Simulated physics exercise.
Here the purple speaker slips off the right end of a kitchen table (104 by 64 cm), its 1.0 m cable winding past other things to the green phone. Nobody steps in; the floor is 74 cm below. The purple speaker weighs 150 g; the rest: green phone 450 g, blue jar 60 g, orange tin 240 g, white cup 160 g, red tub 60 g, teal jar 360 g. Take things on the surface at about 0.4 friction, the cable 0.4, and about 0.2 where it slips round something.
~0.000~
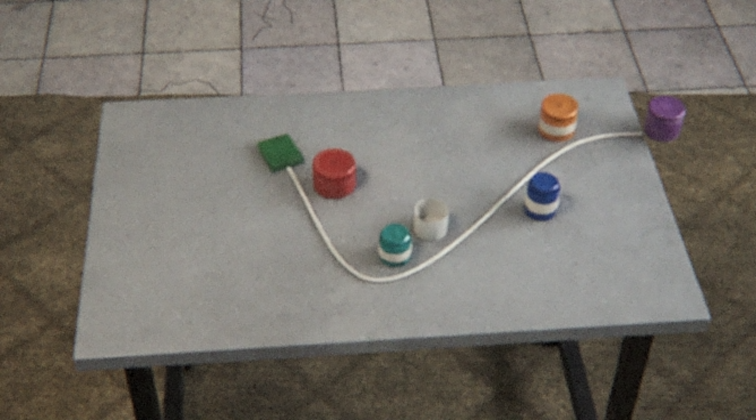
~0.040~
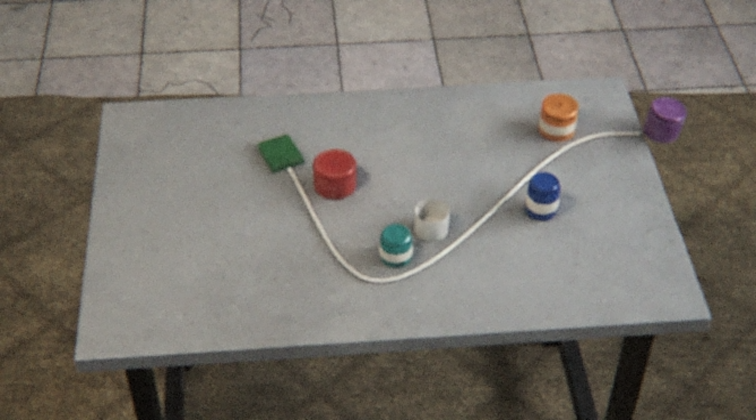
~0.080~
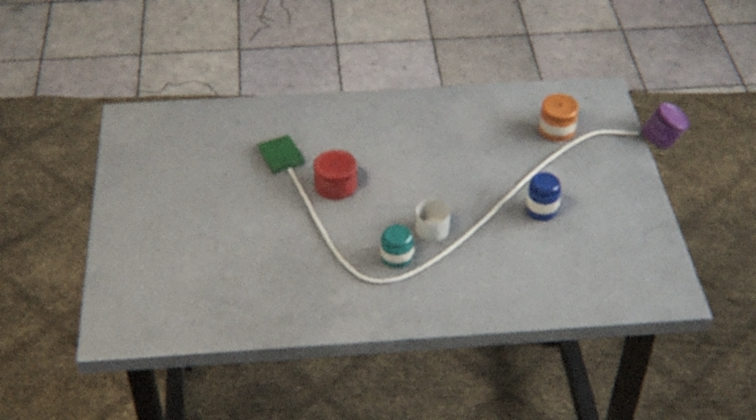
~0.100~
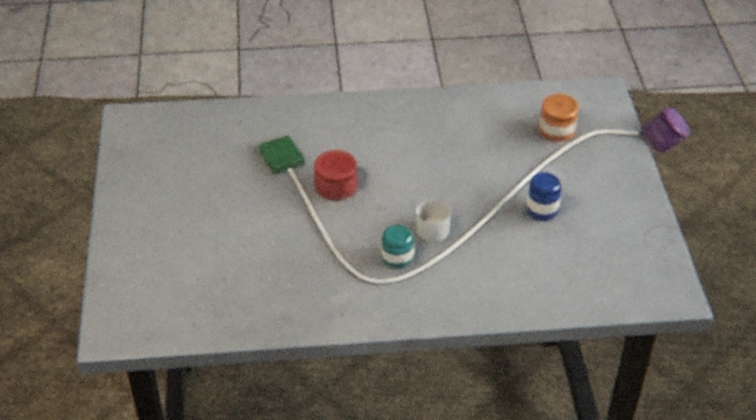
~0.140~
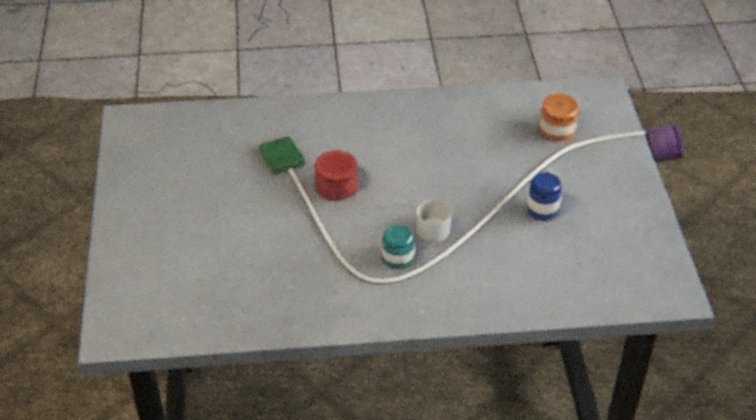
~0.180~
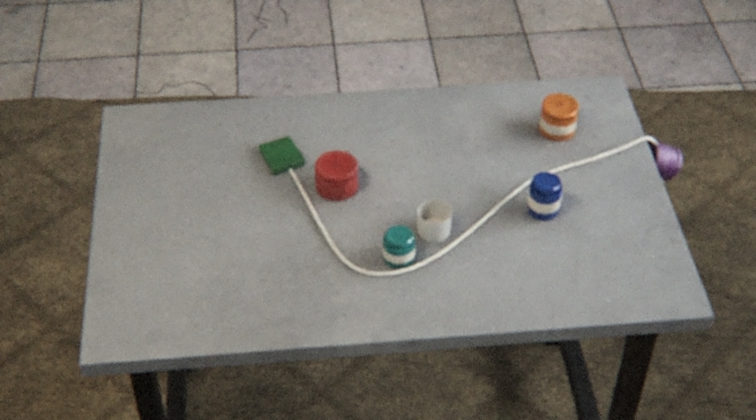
The video shows a gray table with a green object, colored containers and a white cup, where a purple object tied to a white cable tilts over the right edge and moves downward, drawing the cable slightly straighter.
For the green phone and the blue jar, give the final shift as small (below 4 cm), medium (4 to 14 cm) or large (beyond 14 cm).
Shifts - the green phone small, the blue jar small.
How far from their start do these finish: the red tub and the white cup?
The red tub ends up 0 cm from where it began, and the white cup 0 cm.
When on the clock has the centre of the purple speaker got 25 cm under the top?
Not at all.
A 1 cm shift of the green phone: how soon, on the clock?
Green phone: Never.
After 0.4 s, the cable's tail end at (291, 171); blue jar 1 cm off its start, purple speaker over the edge, teal jar 2 cm off its start.
After 0.7 s, the cable's tail end at (291, 171); blue jar 1 cm off its start, purple speaker over the edge, teal jar 2 cm off its start.
After 0.9 s, the cable's tail end at (291, 171); blue jar 1 cm off its start at (552, 185), purple speaker over the edge, teal jar 2 cm off its start at (402, 225).
After 1.2 s, the cable's tail end at (291, 171); blue jar 1 cm off its start, purple speaker over the edge, teal jar 2 cm off its start.
After 2.4 s, the cable's tail end at (291, 171); blue jar 1 cm off its start at (552, 185), green phone 0 cm off its start at (282, 152), purple speaker over the edge, teal jar 2 cm off its start at (402, 225).
